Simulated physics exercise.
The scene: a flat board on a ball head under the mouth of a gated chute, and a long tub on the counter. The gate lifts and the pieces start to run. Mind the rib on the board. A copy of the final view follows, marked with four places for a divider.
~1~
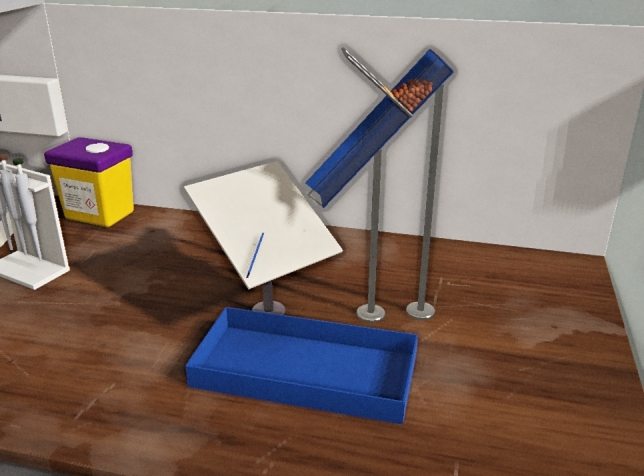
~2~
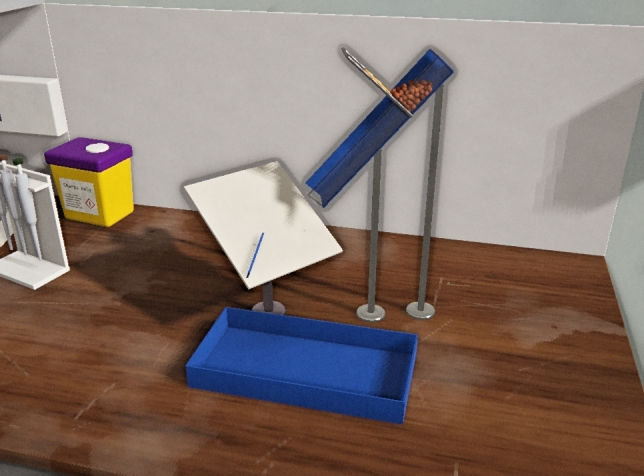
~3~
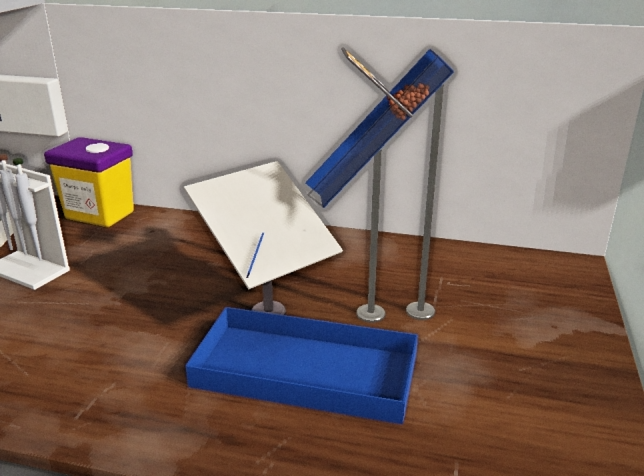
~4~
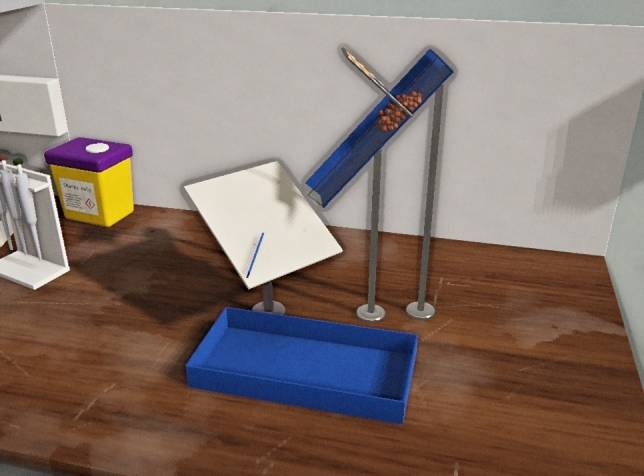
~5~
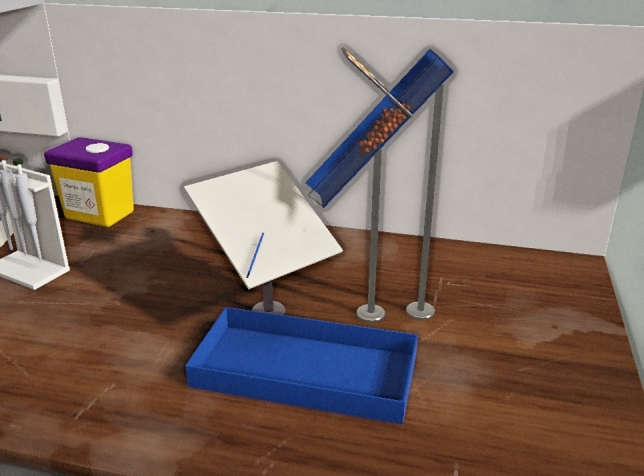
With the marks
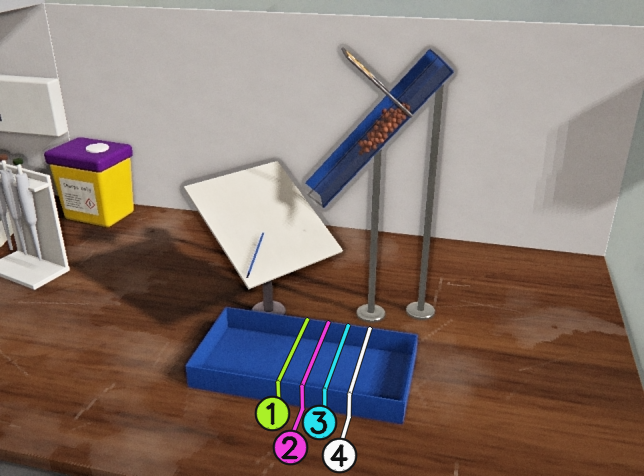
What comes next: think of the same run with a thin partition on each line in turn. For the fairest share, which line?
The best line is 1.
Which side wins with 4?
The left side.
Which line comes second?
That is line 2.
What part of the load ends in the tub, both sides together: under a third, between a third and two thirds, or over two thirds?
About that: Over two thirds.
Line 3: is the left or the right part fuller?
The left side.
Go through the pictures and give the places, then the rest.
In the first frame, load behind the gate near (408, 93), clay pellets; lip of the chute near (322, 201), sloping steeply.
In the second frame, middle of the board near (265, 219), tilted fairly steeply; middle of its low edge near (298, 268); of its high edge near (233, 173).
In the third frame, front corners of the tub near (186, 366) and (404, 402), empty; front of the load near (395, 112).
In the fourth frame, middle of the load near (402, 112); its front near (379, 126), close to a quarter of the way to the lip; rib from (264, 232) to (249, 272).
In the fifth frame, middle of the load near (382, 124); its front near (361, 152), close to half of the way to the lip.
On the marked copy, line 1 crosses the front rim at (278, 381); line 2 crosses the front rim at (302, 385); line 3 crosses the front rim at (325, 389); line 4 crosses the front rim at (349, 393).
If 1 is chosen, of what is caught, close to half on the left of the divider, close to half on the right.
If 2 is chosen, of what is caught, the bulk on the left of the divider, a small share on the right.
If 3 is chosen, of what is caught, all but a few on the left of the divider, only a few on the right.
If 4 is chosen, of what is caught, the whole lot on the left of the divider, none at all on the right.
